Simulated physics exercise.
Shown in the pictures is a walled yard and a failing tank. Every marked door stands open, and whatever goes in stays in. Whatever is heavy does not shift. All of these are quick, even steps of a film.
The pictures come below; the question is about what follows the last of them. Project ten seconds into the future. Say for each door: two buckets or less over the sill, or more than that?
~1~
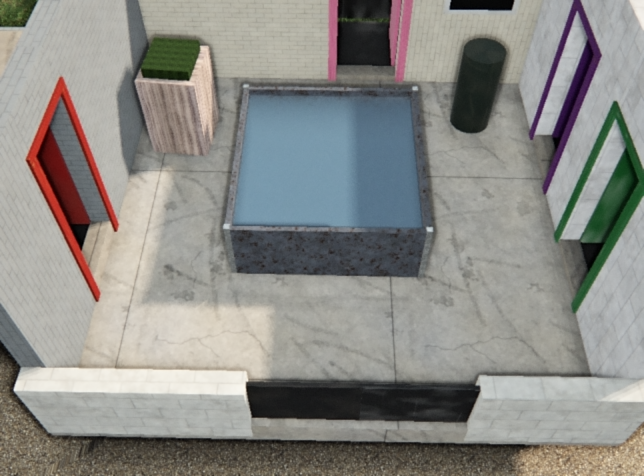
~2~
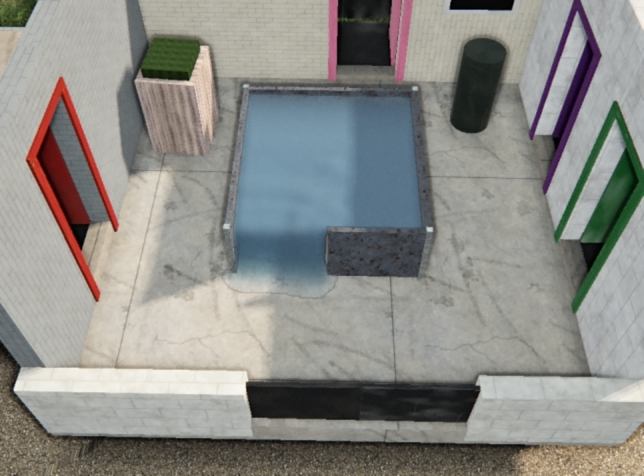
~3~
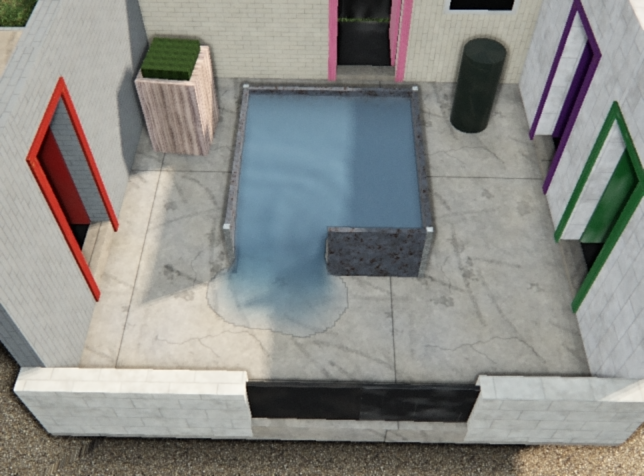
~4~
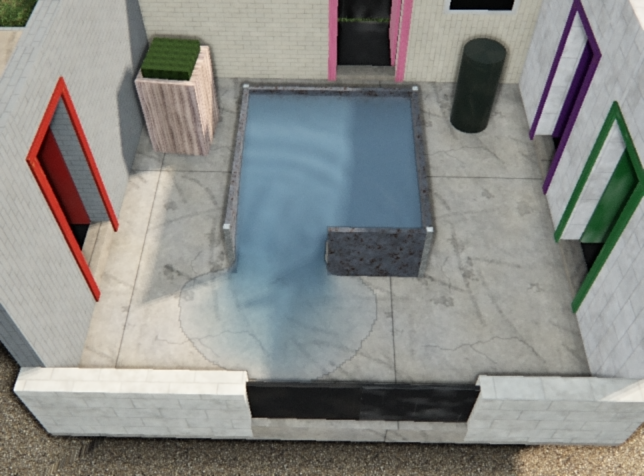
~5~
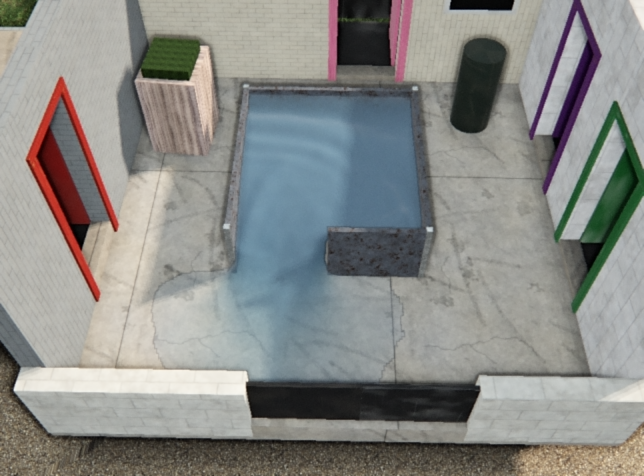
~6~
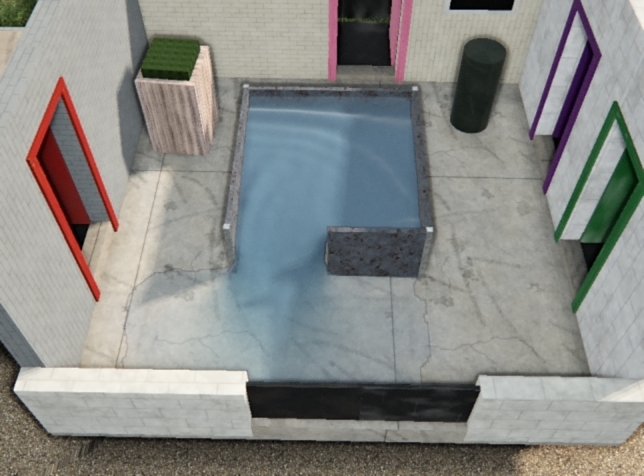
Red door - two or less, purple door - more, pink door - more, green door - more.
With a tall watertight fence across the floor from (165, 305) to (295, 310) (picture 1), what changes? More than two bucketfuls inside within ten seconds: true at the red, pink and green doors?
Here's how it goes: The red door ends up swamped, the pink door ends up swamped, the green door ends up swamped.
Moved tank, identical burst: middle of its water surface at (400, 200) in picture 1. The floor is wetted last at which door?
It would be the pink door.
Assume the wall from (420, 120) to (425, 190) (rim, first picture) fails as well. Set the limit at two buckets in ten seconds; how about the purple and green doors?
Purple door: Over the line; green door: Over the line.
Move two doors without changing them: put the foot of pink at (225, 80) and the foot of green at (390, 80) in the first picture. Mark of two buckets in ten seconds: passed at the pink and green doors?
Pink door: Exceeds the limit. Green door: Exceeds the limit.
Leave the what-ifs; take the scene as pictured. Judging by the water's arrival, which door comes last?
I'd go with the pink-painted one.
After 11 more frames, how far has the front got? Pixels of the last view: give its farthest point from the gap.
Somewhere around (592, 411).
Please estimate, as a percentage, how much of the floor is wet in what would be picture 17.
About 45 percent.
A moment on, water covers 25 % of the floor; the red door not reached, the purple door not reached, the pink door not reached, the green door not reached.
Next, water covers 45 % of the floor; the red door wet at the sill, nothing in, the purple door not reached, the pink door not reached, the green door wet at the sill, nothing in.
Then, water covers 70 % of the floor; the red door wet at the sill, nothing in, the purple door wet at the sill, nothing in, the pink door not reached, the green door over two buckets in.
Later, water covers 95 % of the floor; the red door wet at the sill, nothing in, the purple door wet at the sill, nothing in, the pink door under two buckets in, the green door over two buckets in.
In the end, water covers 100 % of the floor; the red door wet at the sill, nothing in, the purple door over two buckets in, the pink door over two buckets in, the green door far over two buckets in.
